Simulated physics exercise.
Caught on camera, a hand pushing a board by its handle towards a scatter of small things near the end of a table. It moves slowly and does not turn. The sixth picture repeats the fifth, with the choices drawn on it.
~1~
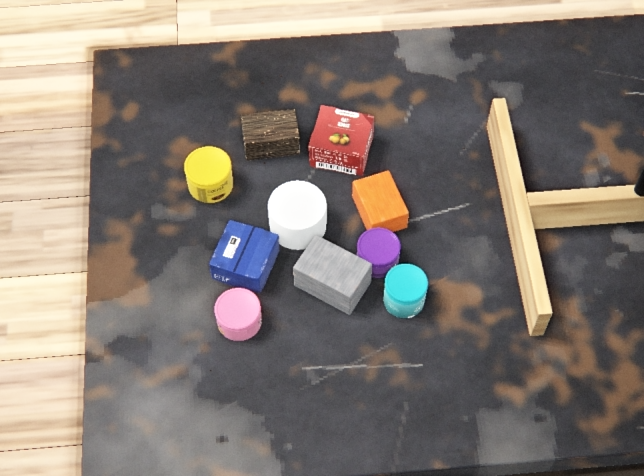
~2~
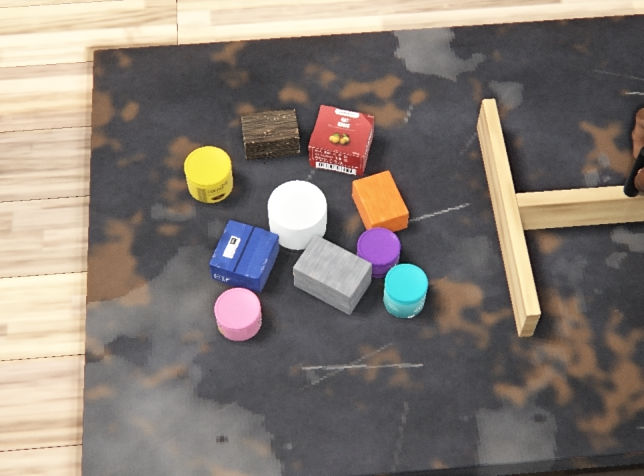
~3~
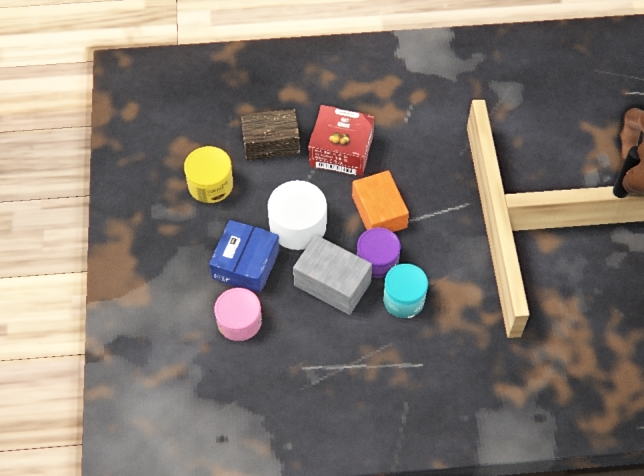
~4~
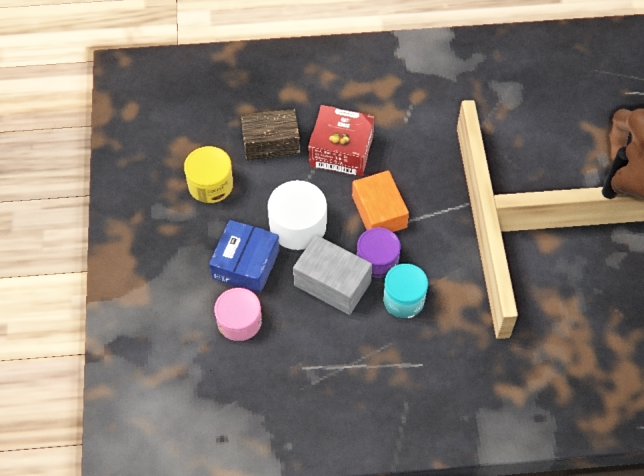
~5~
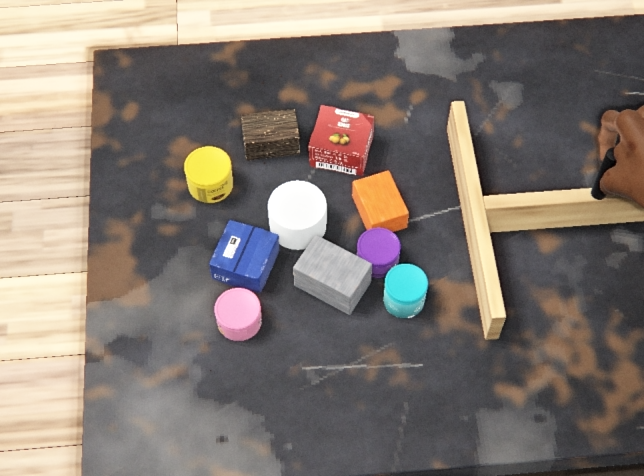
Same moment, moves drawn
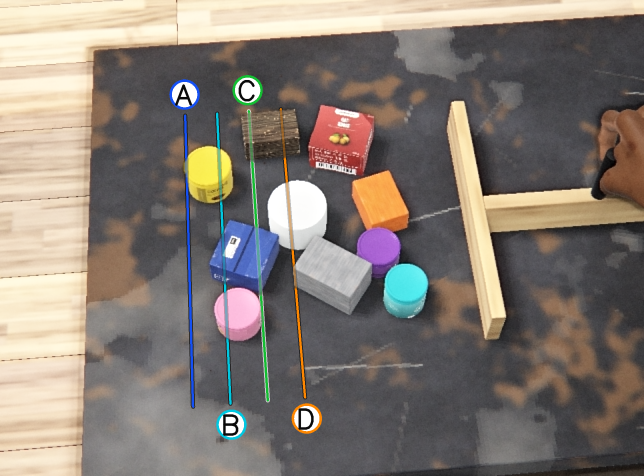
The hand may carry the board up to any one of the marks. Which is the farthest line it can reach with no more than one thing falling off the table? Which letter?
A is the last line within the limit.
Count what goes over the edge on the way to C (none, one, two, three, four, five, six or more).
By then, none.
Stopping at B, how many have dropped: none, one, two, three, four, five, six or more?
The count is none.
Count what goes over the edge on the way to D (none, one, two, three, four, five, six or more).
In all, none.
On the marked copy, A at (189, 250); B at (223, 247); C at (258, 244); D at (292, 242).
Taking A. A third of the way, board (374, 210); turquoise jar (354, 304); red packet (326, 142).
Two thirds of the way, board (270, 218); blue box (164, 268); black block (173, 140).
When it is over, board (190, 224); blue box (89, 276); black block (100, 146); none fallen.
As for the rest, B is within the limit but short; C is within the limit but short; D is within the limit but short.
